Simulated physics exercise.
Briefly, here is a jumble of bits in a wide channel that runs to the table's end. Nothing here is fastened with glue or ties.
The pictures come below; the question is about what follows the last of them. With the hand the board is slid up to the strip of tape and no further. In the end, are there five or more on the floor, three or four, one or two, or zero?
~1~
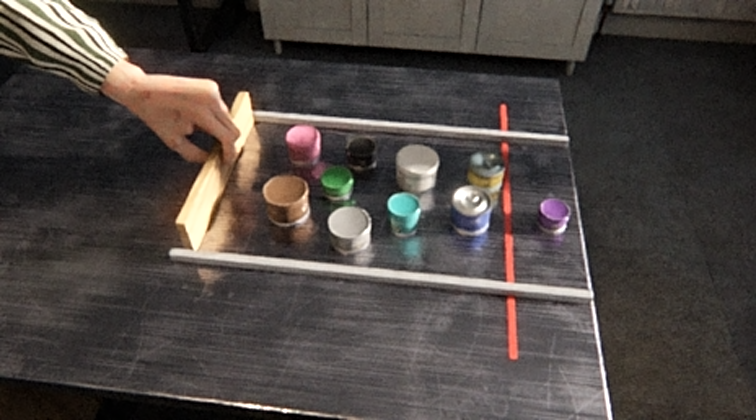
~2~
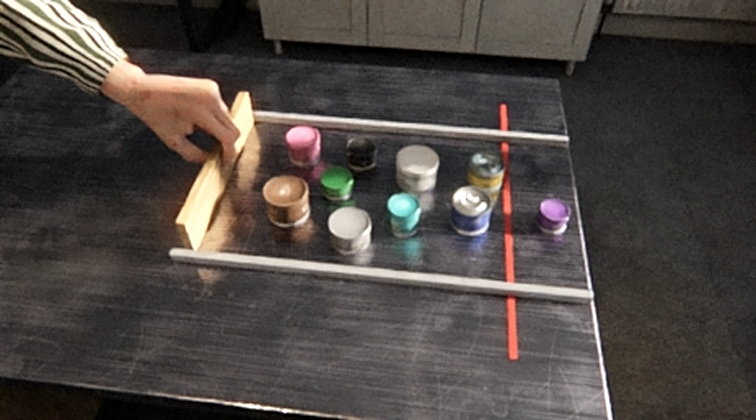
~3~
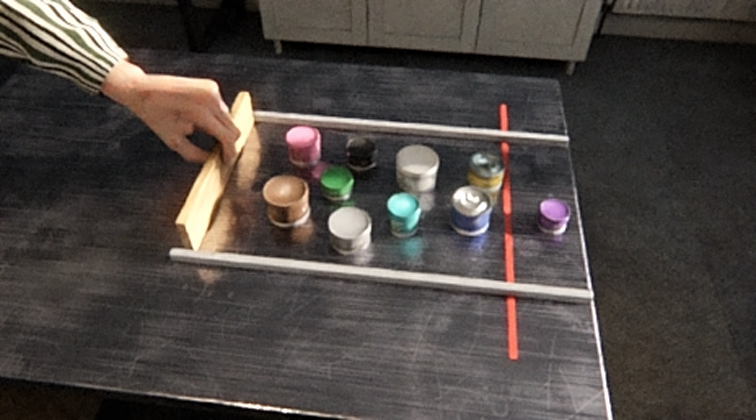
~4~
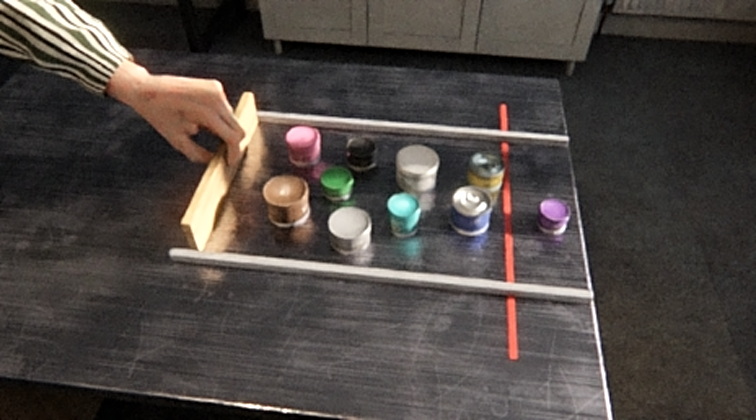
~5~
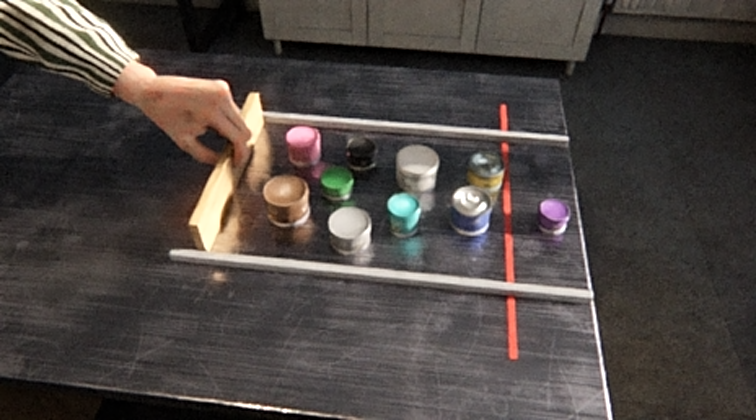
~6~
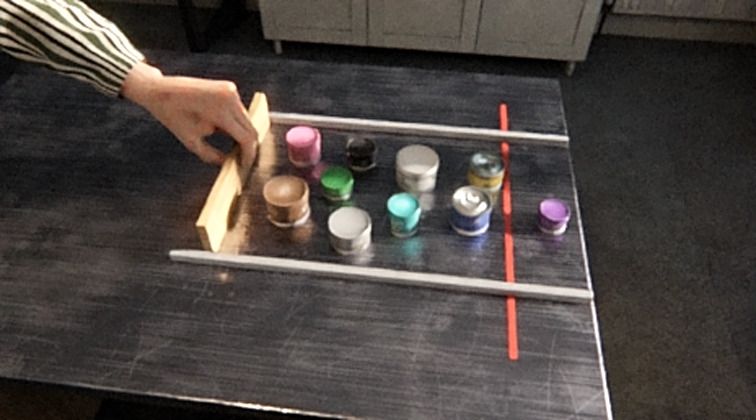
I expect that a single piece or a pair will leave the table.
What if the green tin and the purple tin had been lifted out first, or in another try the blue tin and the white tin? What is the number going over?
First try 0, second try 0.
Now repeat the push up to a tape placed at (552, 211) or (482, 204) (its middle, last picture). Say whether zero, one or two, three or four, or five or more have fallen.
Counts by place: More than four, then zero.
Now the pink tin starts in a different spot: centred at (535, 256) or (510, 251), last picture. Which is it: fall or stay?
Order of tries: On, on.
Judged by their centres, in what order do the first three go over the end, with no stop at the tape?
Order, earliest first: Purple tin, yellow tin, blue tin.
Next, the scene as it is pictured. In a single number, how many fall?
I count 2 in all.
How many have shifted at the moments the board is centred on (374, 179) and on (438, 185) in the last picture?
It comes to 7 for the first spot, 9 for the other.
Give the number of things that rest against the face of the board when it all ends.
Well, it touches 4.
Soon after, none off yet; purple tin at rest near (553, 216); yellow tin at rest near (486, 171); blue tin at rest near (471, 211).
By the end, the number that fall off is one or two; fallen, yellow tin and purple tin.
